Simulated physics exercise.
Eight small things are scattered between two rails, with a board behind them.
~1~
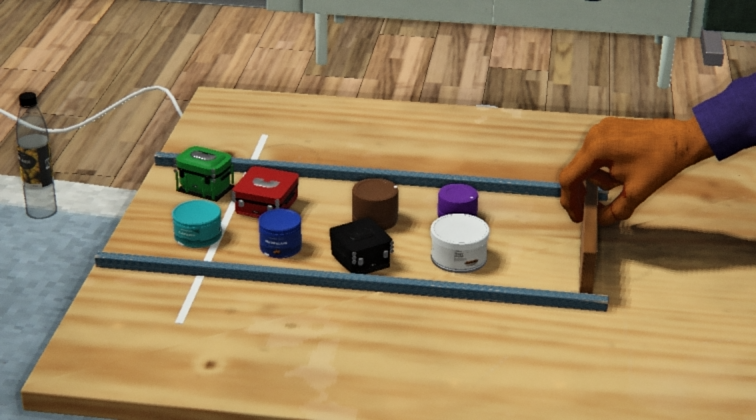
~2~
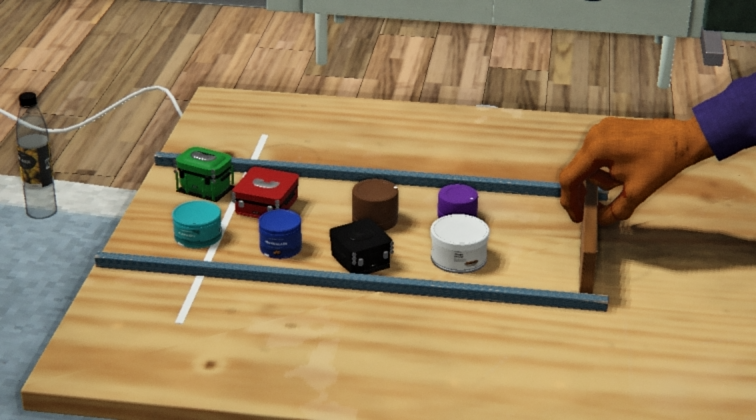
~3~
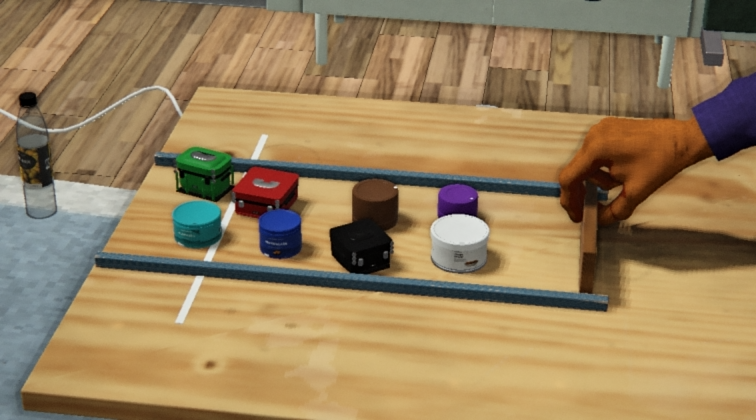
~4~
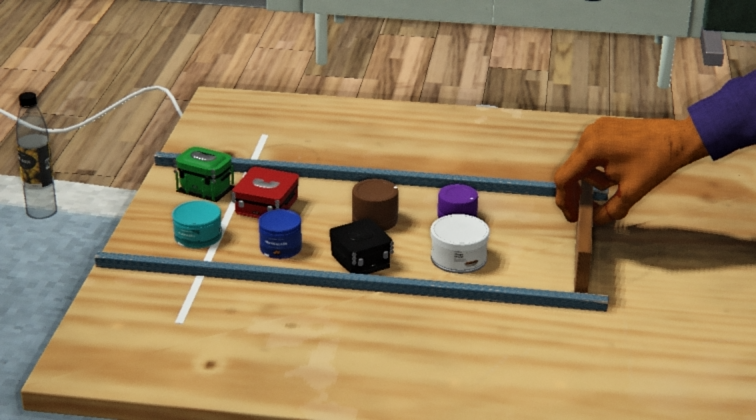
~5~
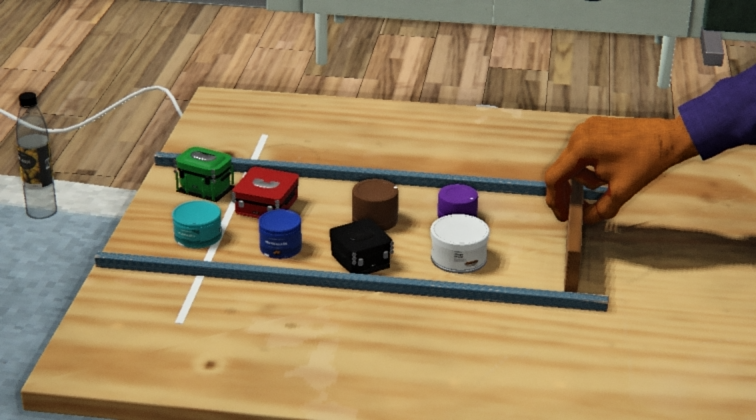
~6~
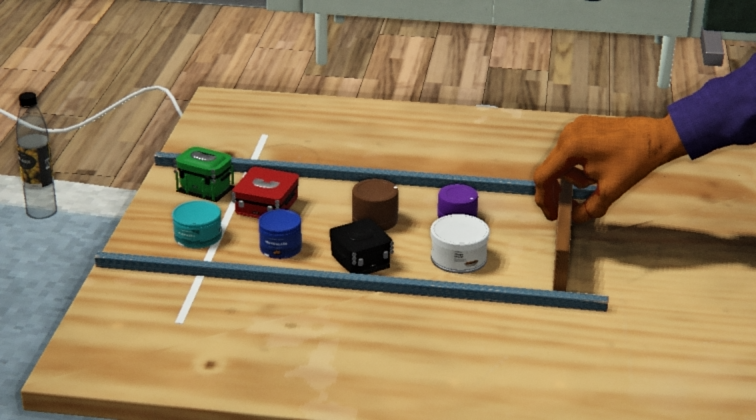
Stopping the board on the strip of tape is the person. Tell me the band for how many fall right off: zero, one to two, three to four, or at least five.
The push is going to knock one or two off the table.
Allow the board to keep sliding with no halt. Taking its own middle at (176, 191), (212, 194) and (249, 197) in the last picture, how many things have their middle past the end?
4; 1; 0.
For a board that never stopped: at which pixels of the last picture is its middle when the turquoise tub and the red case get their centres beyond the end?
First near (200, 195), second near (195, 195).
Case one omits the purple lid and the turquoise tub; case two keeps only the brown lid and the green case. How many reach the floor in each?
You'd get 1 in the first case and 1 in the second one.
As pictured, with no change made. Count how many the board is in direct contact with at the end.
The count is 3.
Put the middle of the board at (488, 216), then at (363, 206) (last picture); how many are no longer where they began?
1, then 5.
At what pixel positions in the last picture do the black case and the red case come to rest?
The black case comes to rest at (165, 240), and the red case comes to rest at (173, 178).
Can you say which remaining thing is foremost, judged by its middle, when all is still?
Closest in the end is the turquoise tub.
Soon after, none off yet; green case at rest near (205, 173); turquoise tub at rest near (197, 224); red case at rest near (266, 195).
By the end, the number that fall off is one or two; fallen, green case.
